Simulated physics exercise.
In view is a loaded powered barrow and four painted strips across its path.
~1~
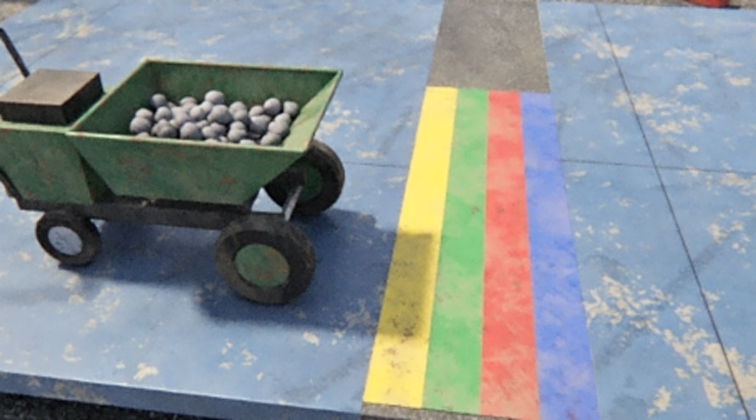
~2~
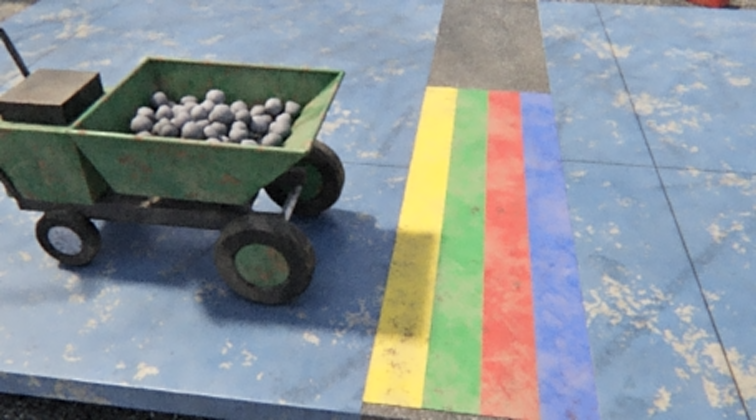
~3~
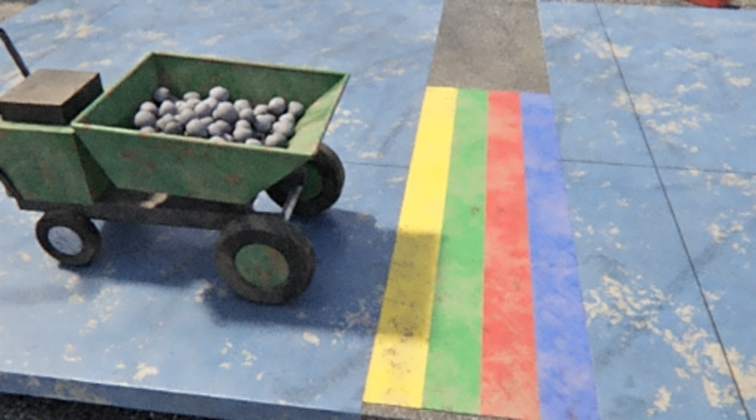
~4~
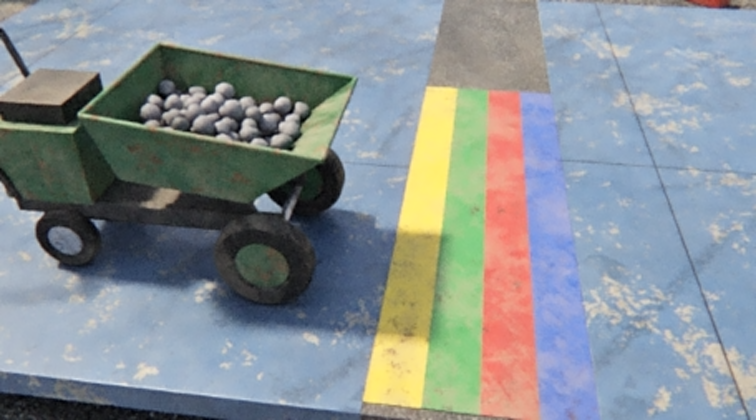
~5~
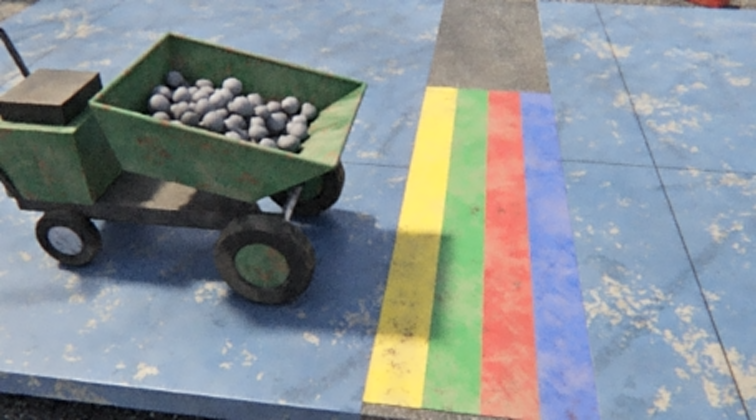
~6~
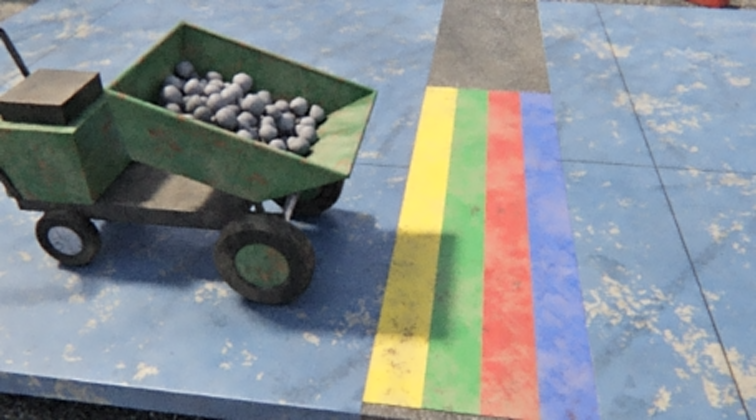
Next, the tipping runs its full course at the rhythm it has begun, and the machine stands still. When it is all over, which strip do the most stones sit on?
On the green strip.
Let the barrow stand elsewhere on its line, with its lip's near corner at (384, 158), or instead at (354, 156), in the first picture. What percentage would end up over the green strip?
10 % then 30 %.
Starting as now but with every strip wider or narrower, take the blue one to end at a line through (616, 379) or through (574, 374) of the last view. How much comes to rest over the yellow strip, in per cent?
Near 30 and then 20 in a hundred.
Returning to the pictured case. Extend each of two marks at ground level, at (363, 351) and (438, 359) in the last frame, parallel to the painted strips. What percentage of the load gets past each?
Estimate, first then second: 100 %, 60 %.
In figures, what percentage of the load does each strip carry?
Yellow strip 25 %, green strip 35 %, red strip 20 %, blue strip 15 %.
Shortly afterwards, skip tipped steeply; the whole lot in the skip.
Next, skip tipped steeply; the bulk in the skip; a little over the yellow strip; a little over the green strip.
Some moments later, skip tipped right over; a little in the skip; near a quarter over the yellow strip; near a third over the green strip; near a quarter over the red strip; a little over the blue strip; only a few off the paint.
In the end, skip tipped right over; only a few in the skip; near a quarter over the yellow strip; near a third over the green strip; near a quarter over the red strip; a little over the blue strip; only a few off the paint.
